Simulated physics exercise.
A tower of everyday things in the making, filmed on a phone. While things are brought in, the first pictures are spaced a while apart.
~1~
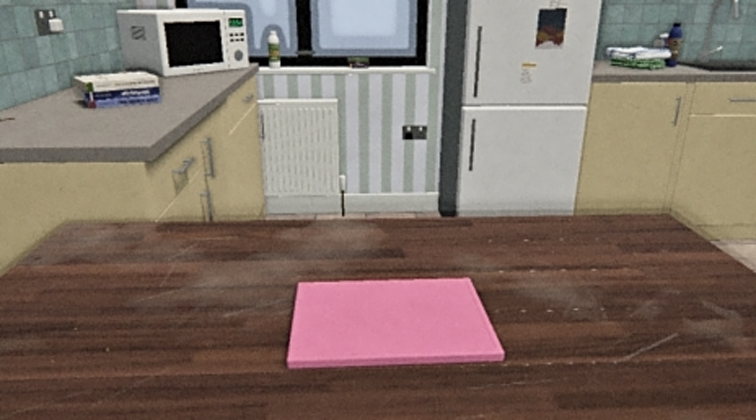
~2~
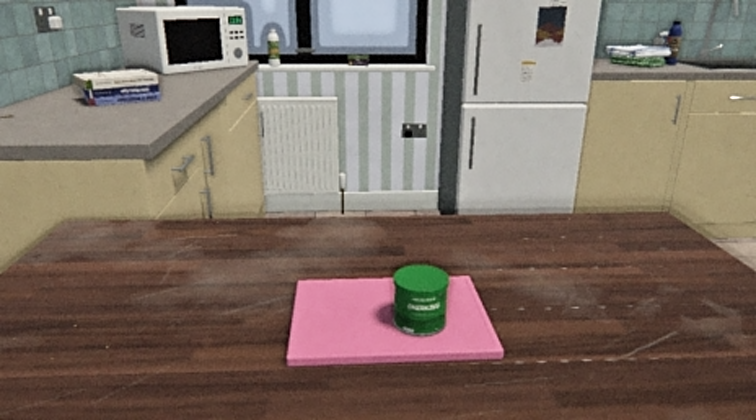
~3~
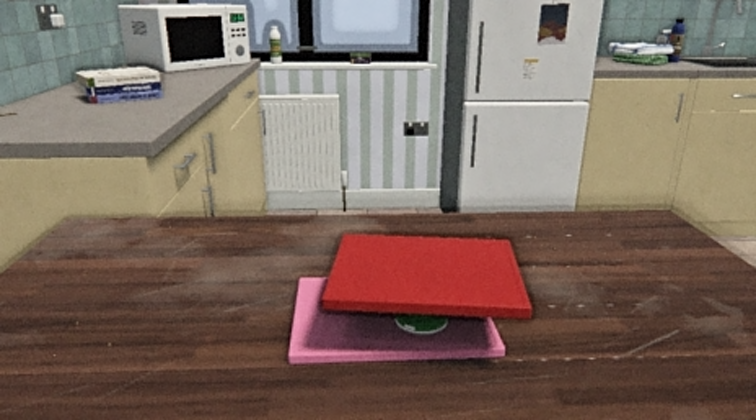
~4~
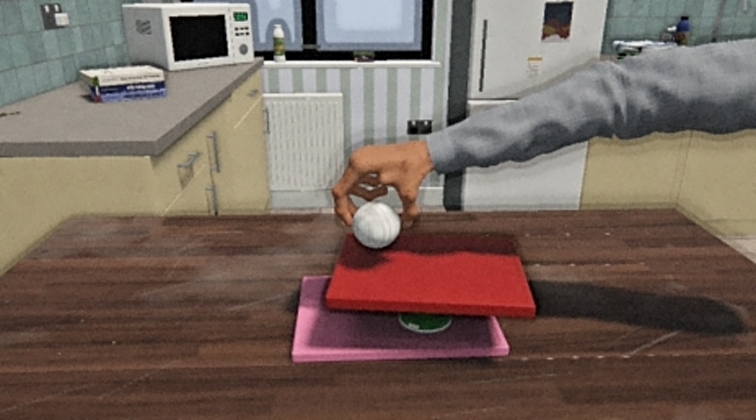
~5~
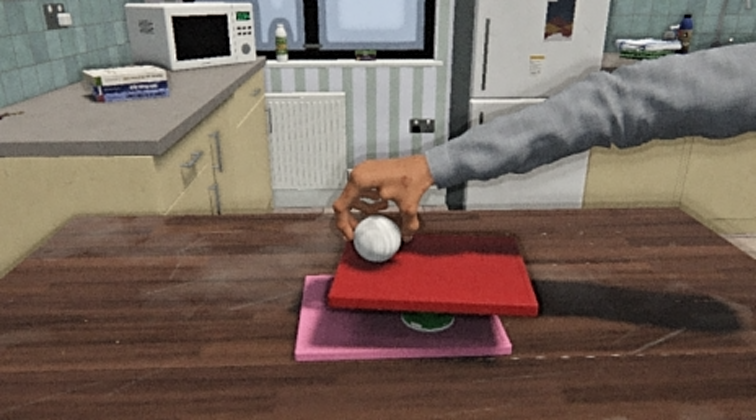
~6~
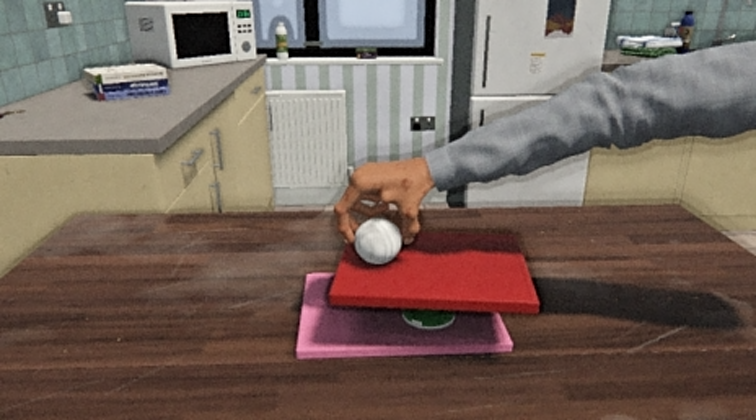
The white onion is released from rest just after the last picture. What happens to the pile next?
The pile stays balanced.
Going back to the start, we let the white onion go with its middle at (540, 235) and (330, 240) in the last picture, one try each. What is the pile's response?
First attempt - it comes down; second attempt - it comes down.
Then, 0.10 s on from there, things are still on the move.
Then, 0.40 s on from there, no change.
Then, 0.60 s on from there, white onion resting near (378, 241).
In the end, all 4 unmoved. At the end, from the last picture's camera, white onion near (378, 241). The pile stays up.
